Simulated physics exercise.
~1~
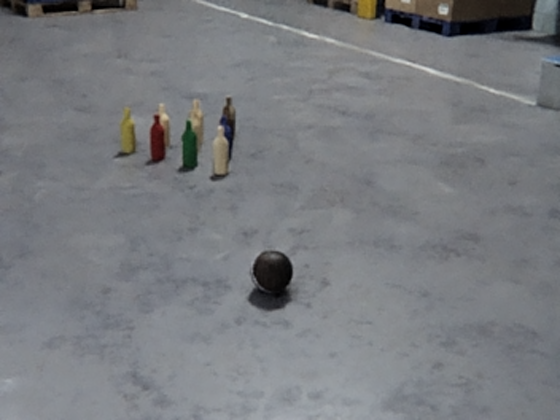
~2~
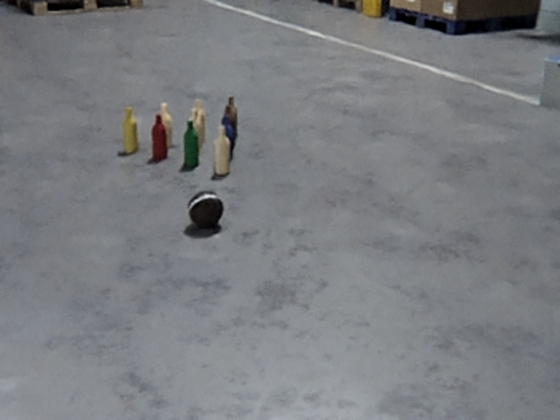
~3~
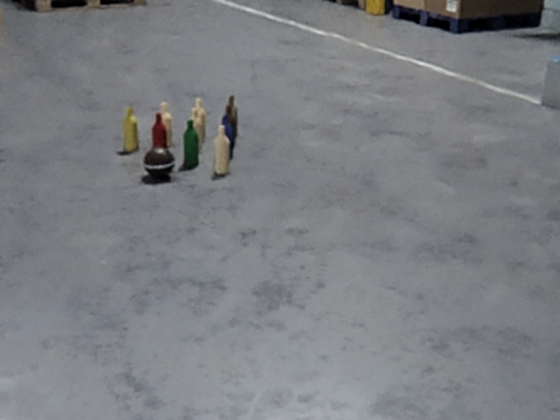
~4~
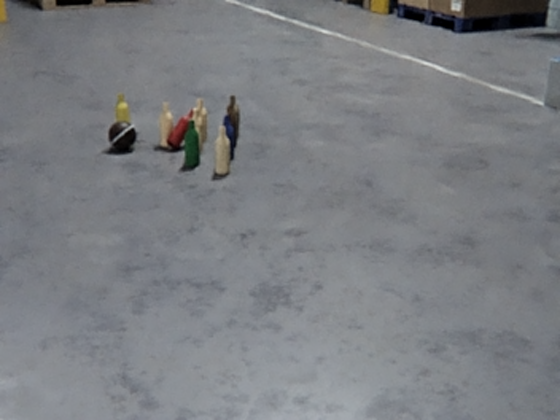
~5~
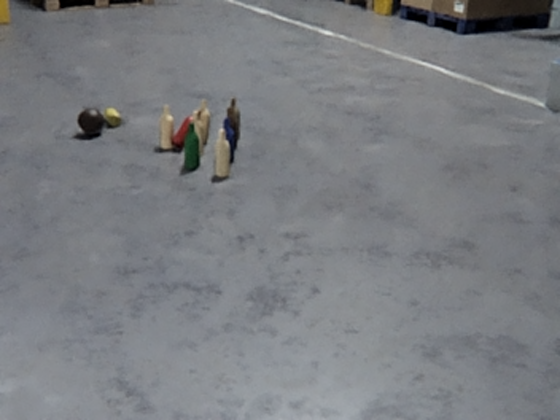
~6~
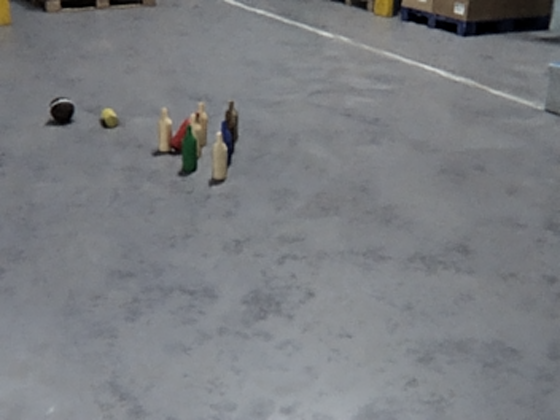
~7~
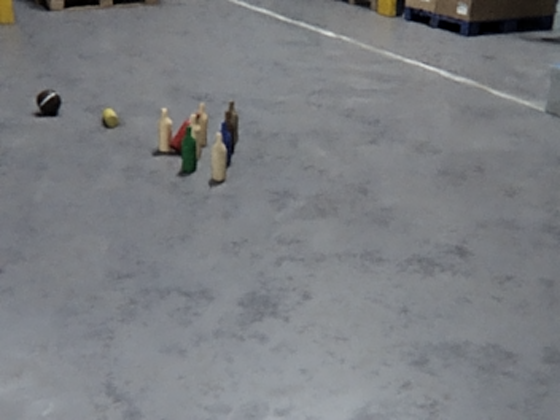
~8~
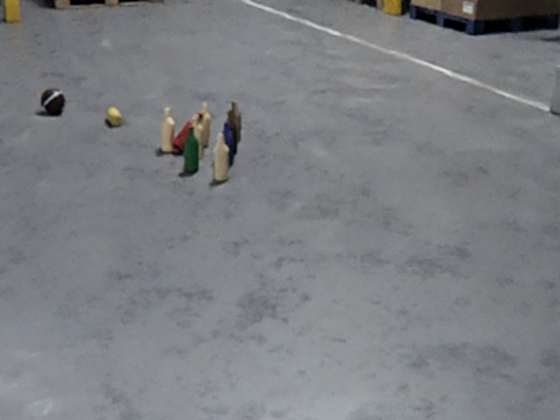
A dark ball rolls leftward into bottle-shaped skittles, toppling the red and yellow ones.
